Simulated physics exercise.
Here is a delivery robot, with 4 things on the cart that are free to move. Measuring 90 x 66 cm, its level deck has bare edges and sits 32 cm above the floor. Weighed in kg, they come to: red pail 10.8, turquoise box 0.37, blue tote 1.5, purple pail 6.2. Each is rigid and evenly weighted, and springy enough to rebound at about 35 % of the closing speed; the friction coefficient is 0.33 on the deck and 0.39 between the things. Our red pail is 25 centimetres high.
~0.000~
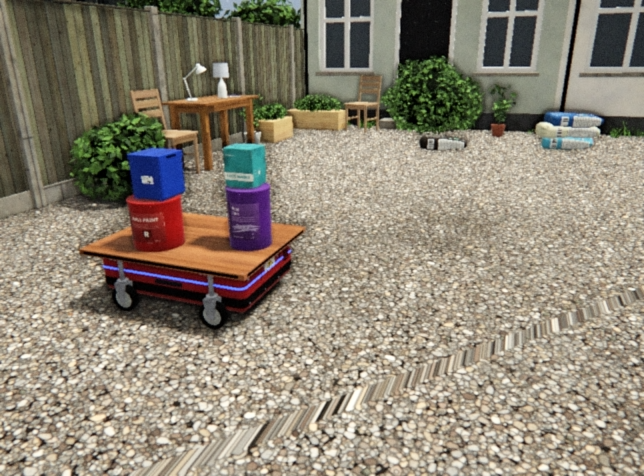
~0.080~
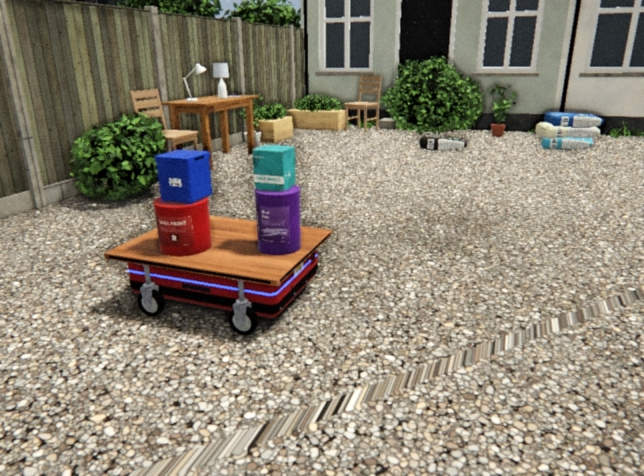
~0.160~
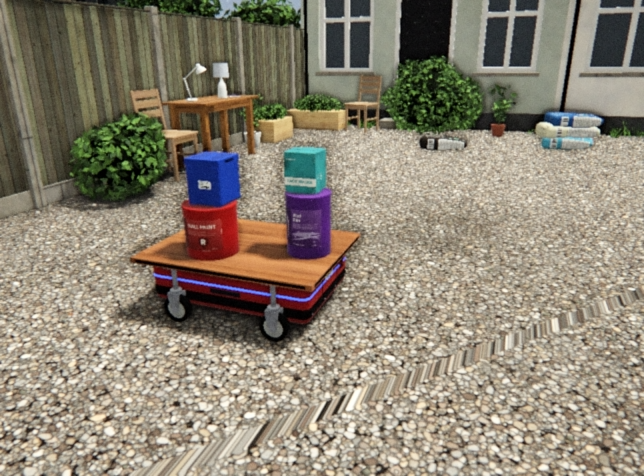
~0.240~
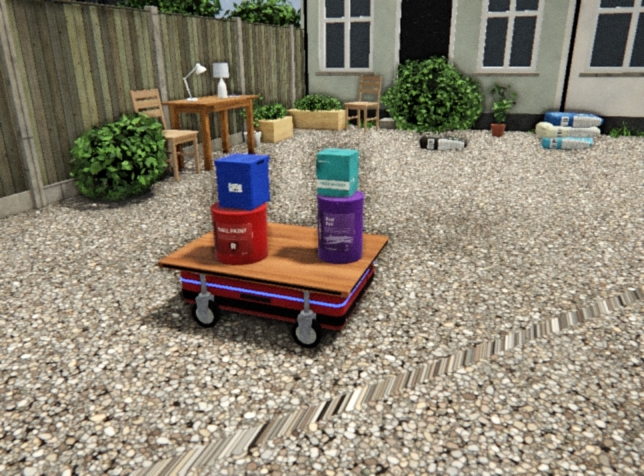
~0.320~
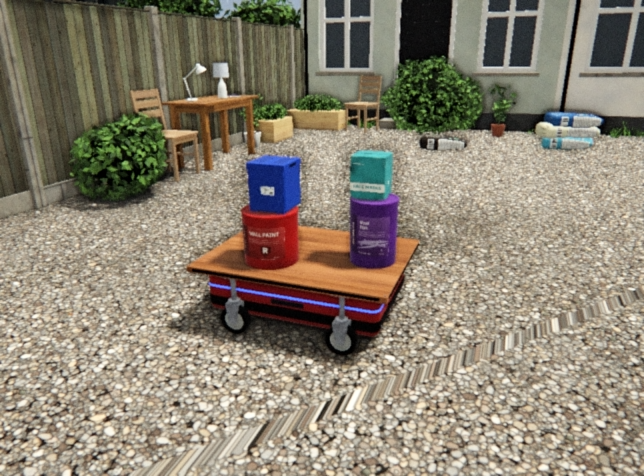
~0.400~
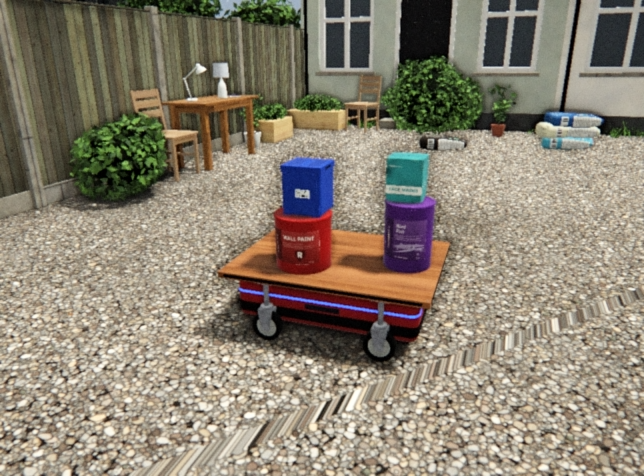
At first, a wheeled cart with a flat wooden deck stands on gravel at the left, carrying a blue tote on a red pail and a turquoise box on a purple pail. The cart then rolls steadily rightward and a little nearer, and both stacks ride along, staying upright through the last view.
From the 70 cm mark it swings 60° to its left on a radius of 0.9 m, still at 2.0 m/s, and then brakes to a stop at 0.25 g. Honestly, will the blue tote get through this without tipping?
No.
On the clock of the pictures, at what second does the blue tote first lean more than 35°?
At about 1.0 s.
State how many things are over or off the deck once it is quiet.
I make it 4.
After 0.90 s, 180 cm covered, turned 58°; red pail, turquoise box, blue tote and purple pail now off the deck.
After 1.40 s, 257 cm covered, turned 60°.
At rest (2.2 s), off the deck and tipped over, red pail, turquoise box, blue tote and purple pail.
